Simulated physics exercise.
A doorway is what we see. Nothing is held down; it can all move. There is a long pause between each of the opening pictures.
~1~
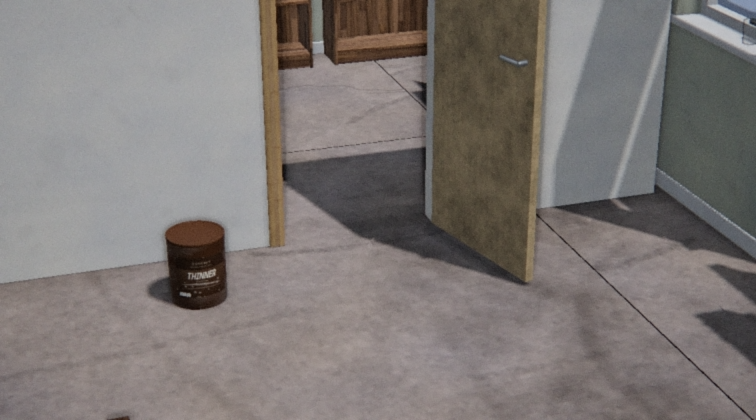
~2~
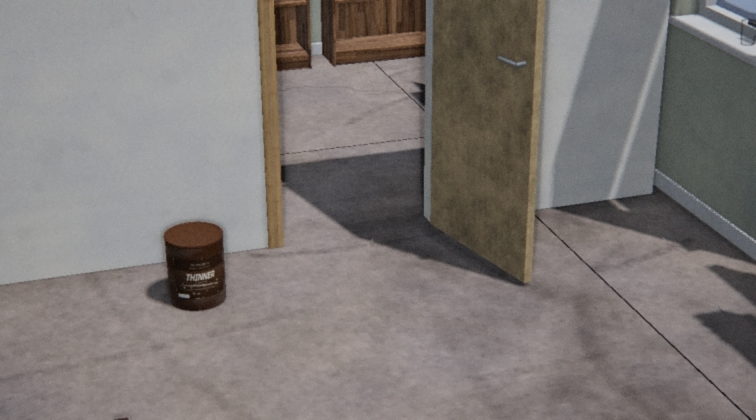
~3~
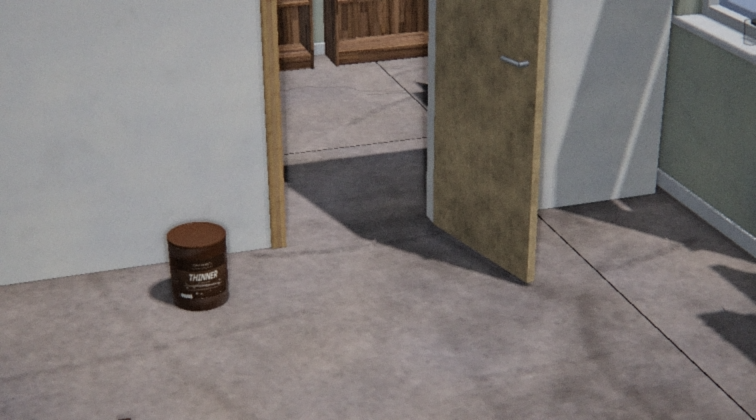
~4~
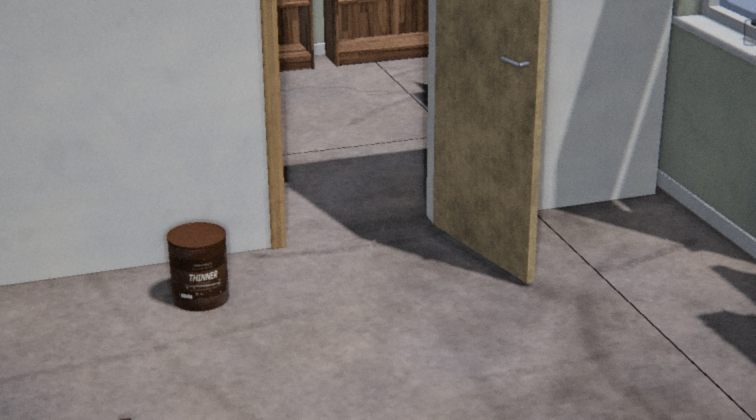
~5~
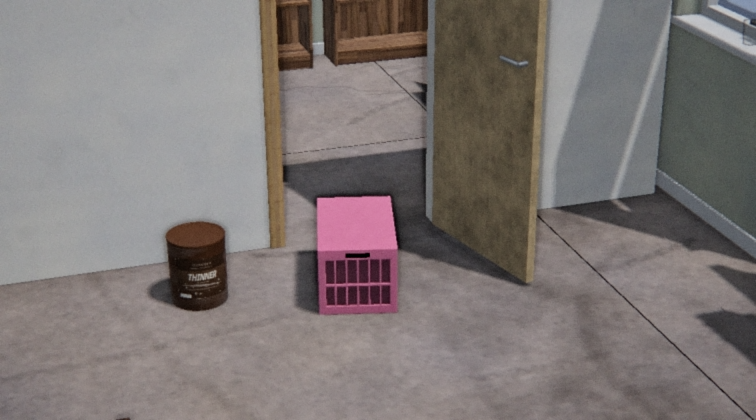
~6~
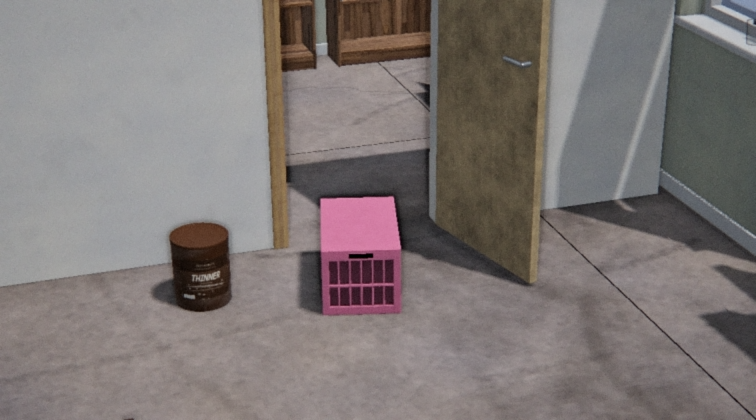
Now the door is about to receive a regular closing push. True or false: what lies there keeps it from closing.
True.
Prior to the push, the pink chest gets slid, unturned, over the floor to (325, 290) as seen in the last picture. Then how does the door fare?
What you'd see next is that it is halted early.
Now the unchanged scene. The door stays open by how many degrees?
Close to 55 degrees, I'd say.
Then, 0.70 s past the last view, door at 94°.
Then, 1.20 s past the last view, door at 77°.
Then, 1.60 s past the last view, door at 62°.
Finally, door at 57°; both still in place. Final places as the last picture's camera would see them, pink chest near (357, 254).
